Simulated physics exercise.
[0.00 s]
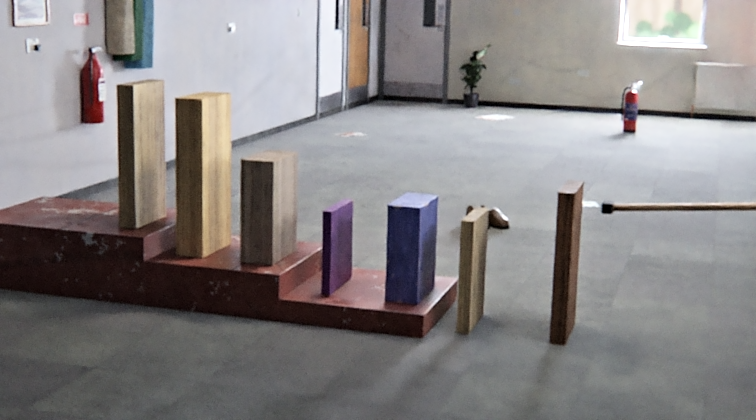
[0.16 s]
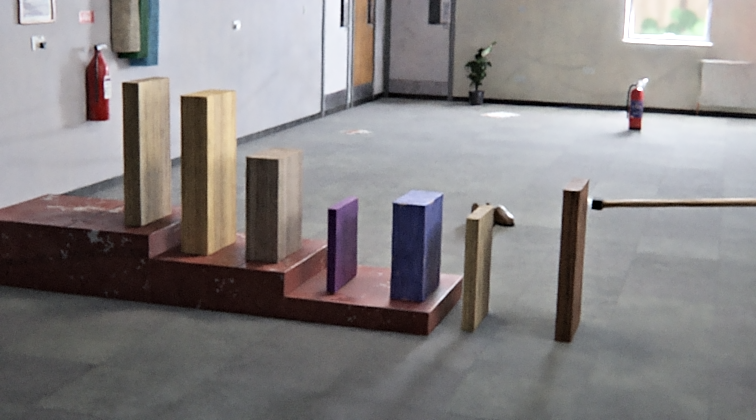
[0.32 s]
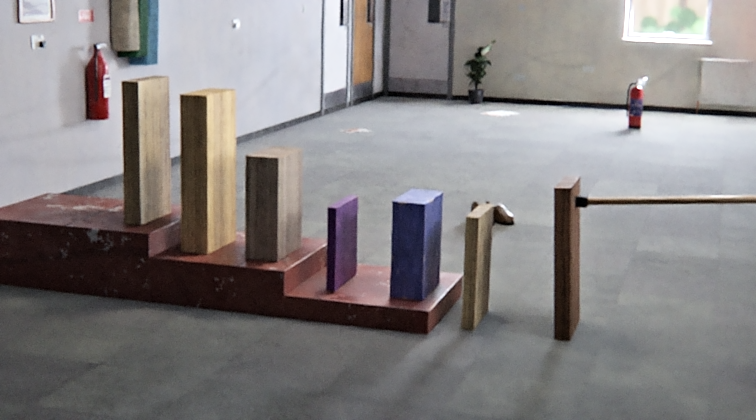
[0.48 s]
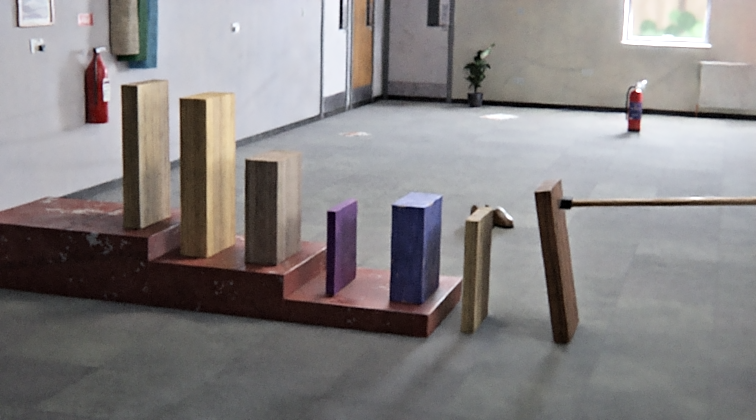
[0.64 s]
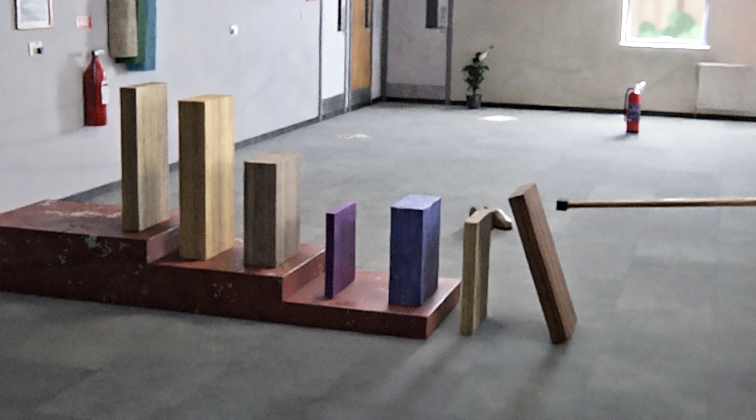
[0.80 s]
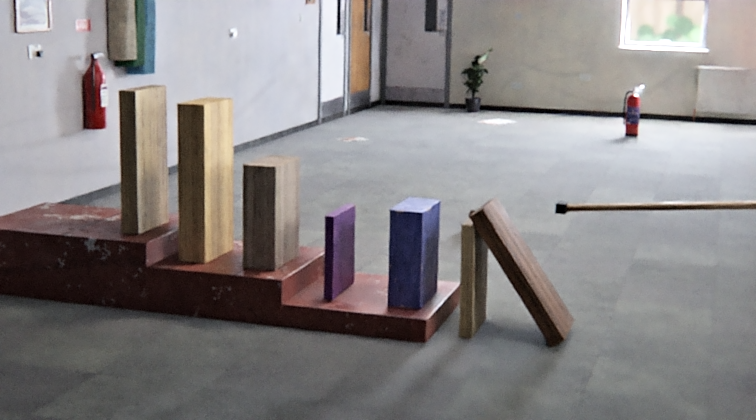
In a grey-floored room with pale walls, seen from the front and slightly above, a slightly shaky camera holds nearly the same view. Five upright boards, including a purple and a blue one, stand on dark red steps descending rightward, with a thin light-brown board and a reddish-brown one on the floor beyond. A pole from the right pushes the reddish-brown board, which tilts left against the thin one as the pole stays back.
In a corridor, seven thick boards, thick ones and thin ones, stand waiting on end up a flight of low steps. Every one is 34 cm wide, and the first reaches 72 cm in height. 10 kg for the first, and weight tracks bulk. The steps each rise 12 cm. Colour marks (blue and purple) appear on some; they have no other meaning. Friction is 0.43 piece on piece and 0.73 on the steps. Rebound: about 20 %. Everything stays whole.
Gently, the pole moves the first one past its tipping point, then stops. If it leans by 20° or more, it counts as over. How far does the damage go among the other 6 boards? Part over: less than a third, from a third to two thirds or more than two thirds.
A third up to two thirds of the others go over.
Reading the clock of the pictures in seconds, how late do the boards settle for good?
I'd say around 2.0 seconds.
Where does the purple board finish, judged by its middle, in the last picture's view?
Resting position, last image: About (308, 259).
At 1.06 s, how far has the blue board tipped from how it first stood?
Something like 5°, more or less.
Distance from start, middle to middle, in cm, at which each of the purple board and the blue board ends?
The purple one ends 20 cm from its start and the blue one 30 cm.
After 1.06 s, 1 of the 6 other boards over; blue board leaning 7°.
After 1.42 s, 3 of the 6 other boards over; blue board leaning 55°; purple board leaning 25°.
At rest (2.2 s), 3 of the 6 other boards over; blue board leaning 70°; purple board leaning 51°. That is 50 per cent. Three left standing. As the last picture would show them, middles, blue board near (360, 262), purple board near (308, 259).
